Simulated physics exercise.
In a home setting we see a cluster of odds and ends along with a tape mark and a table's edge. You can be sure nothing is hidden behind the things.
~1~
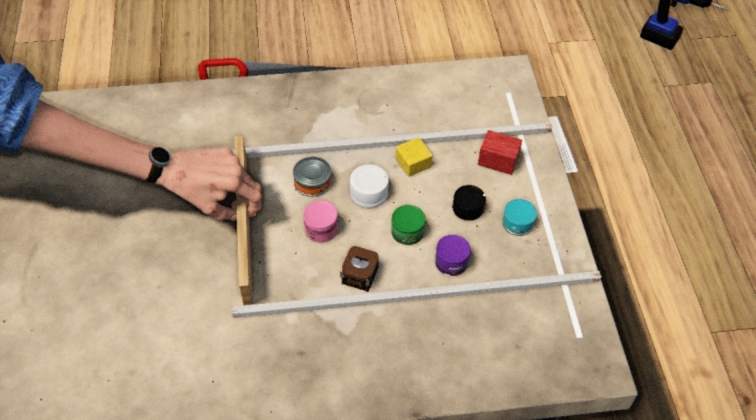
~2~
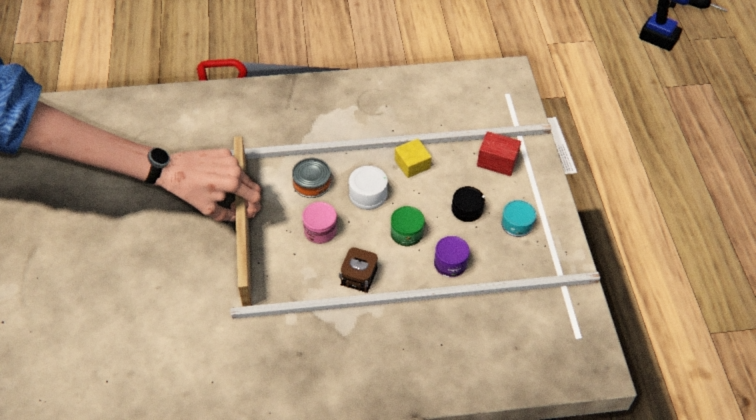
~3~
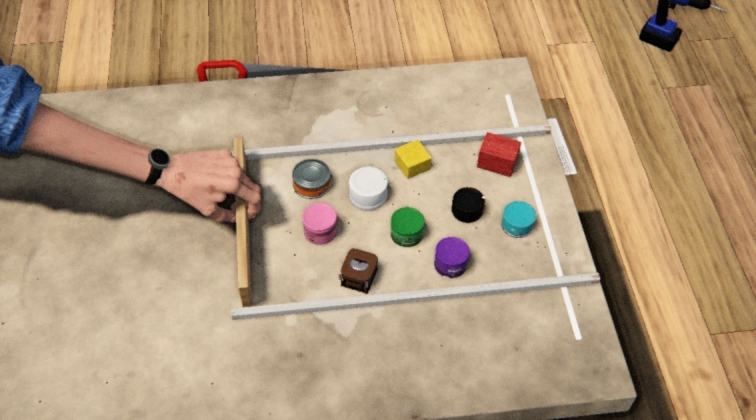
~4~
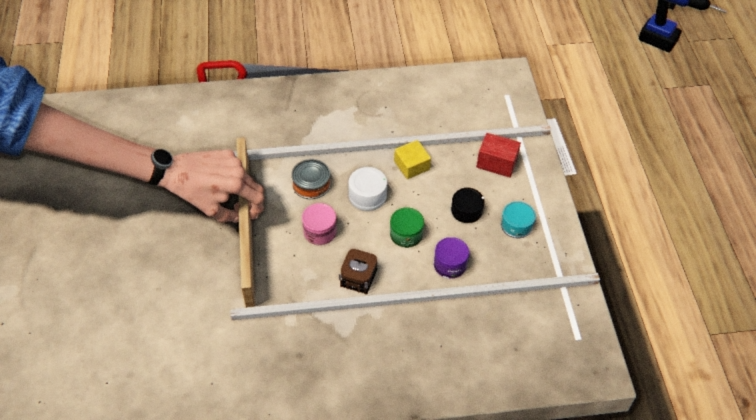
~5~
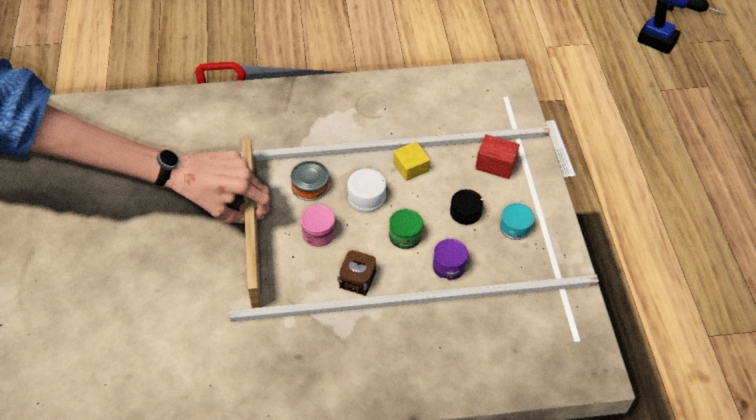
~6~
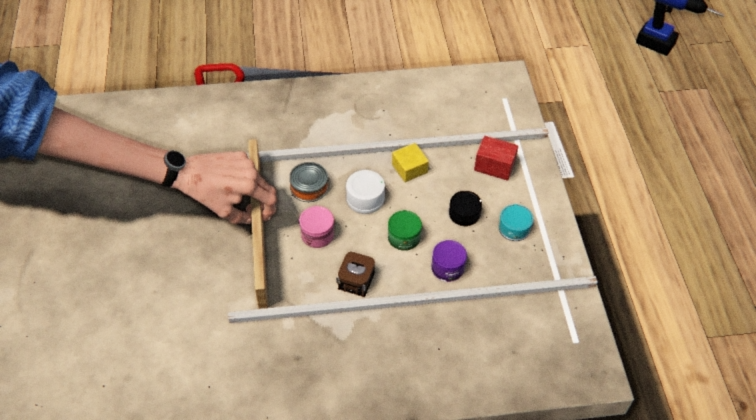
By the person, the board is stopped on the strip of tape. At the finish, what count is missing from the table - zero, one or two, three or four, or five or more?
Missing: Five or more.
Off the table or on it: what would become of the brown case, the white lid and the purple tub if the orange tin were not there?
Brown case - safe; white lid - safe; purple tub - gone.
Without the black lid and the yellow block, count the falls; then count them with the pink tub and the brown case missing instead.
In order, the numbers are 4 and 4.
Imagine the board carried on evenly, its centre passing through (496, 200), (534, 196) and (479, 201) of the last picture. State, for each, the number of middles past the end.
The counts: 0, 6 and 0.
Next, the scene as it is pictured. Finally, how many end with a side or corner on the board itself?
It's 4.
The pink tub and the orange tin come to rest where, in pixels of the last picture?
The first near (557, 211), the second near (542, 157).
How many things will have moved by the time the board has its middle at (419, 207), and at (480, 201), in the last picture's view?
Moved so far: 8, later 10.
Soon after, none off yet; turquoise pot at rest near (516, 223); red block at rest near (496, 158); black lid at rest near (465, 208).
Then, none off yet; turquoise pot moved a little near (530, 227); red block moved a little near (515, 161); black lid moved about its own width near (503, 211).
By the end, the number that fall off is five or more; fallen, green tub, yellow block, purple tub, black lid, red block and turquoise pot.
